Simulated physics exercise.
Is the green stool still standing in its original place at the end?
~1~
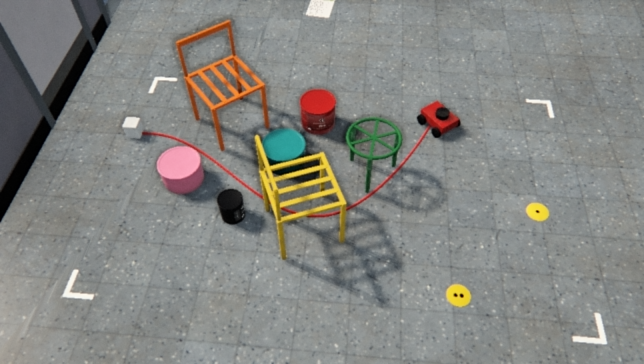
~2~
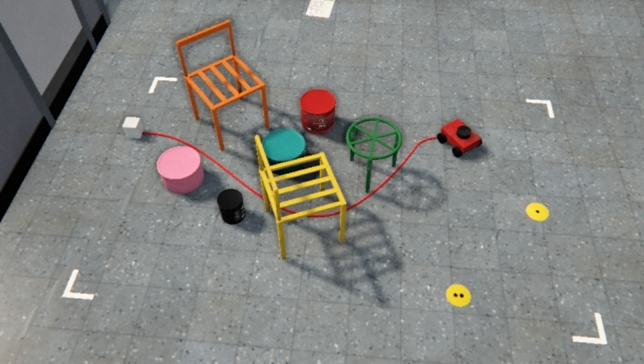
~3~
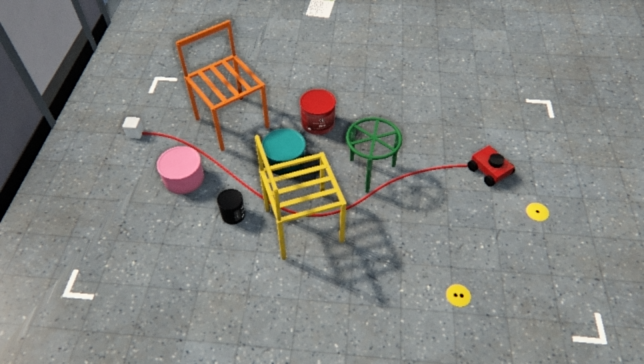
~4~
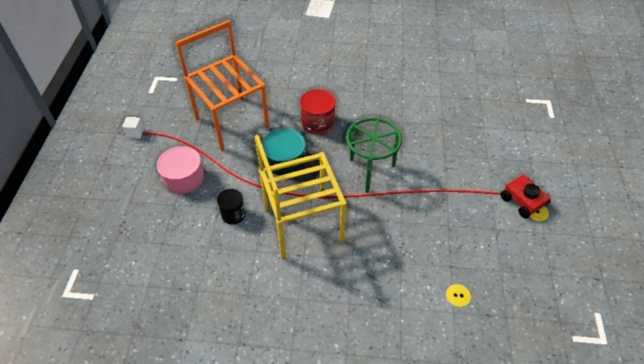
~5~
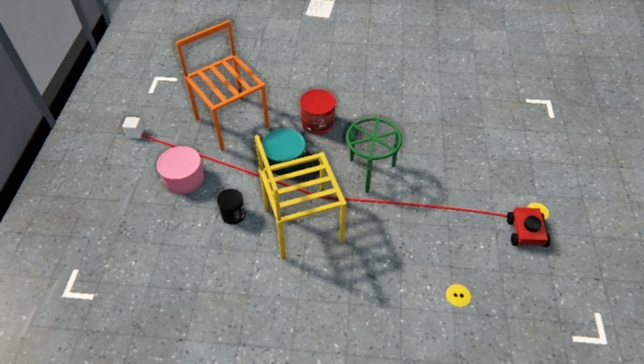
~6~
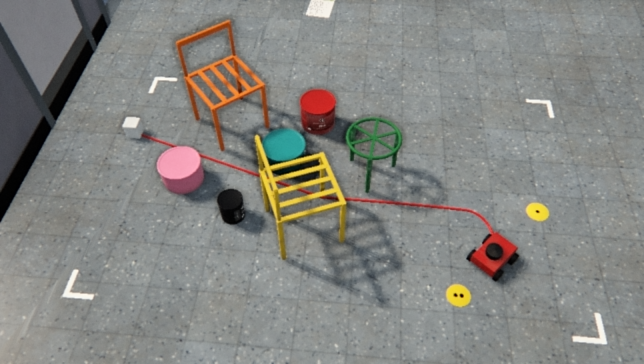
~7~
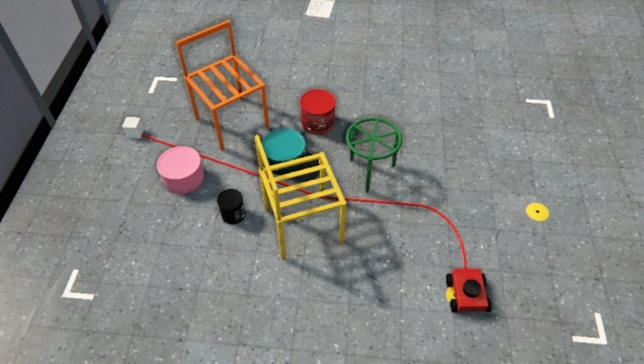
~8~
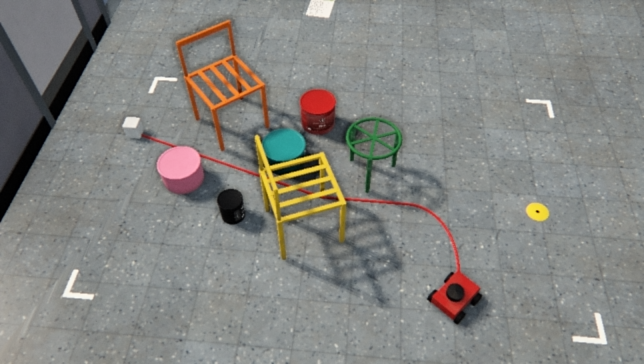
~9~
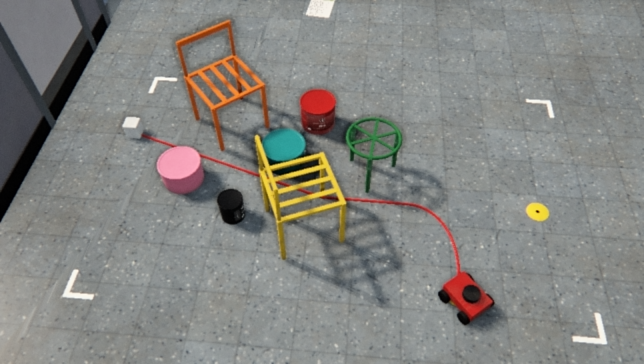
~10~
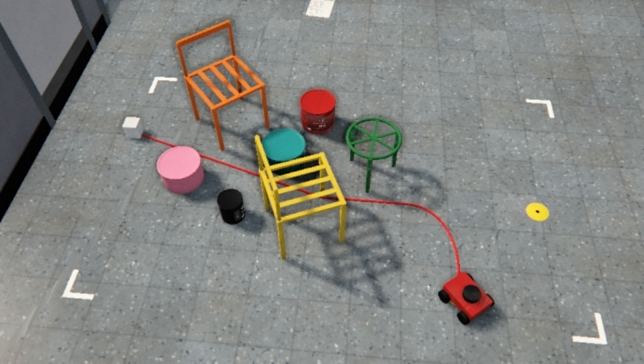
Yes, the green stool stays where it was. The cart drives away from it to the yellow marks and the stool is left standing.
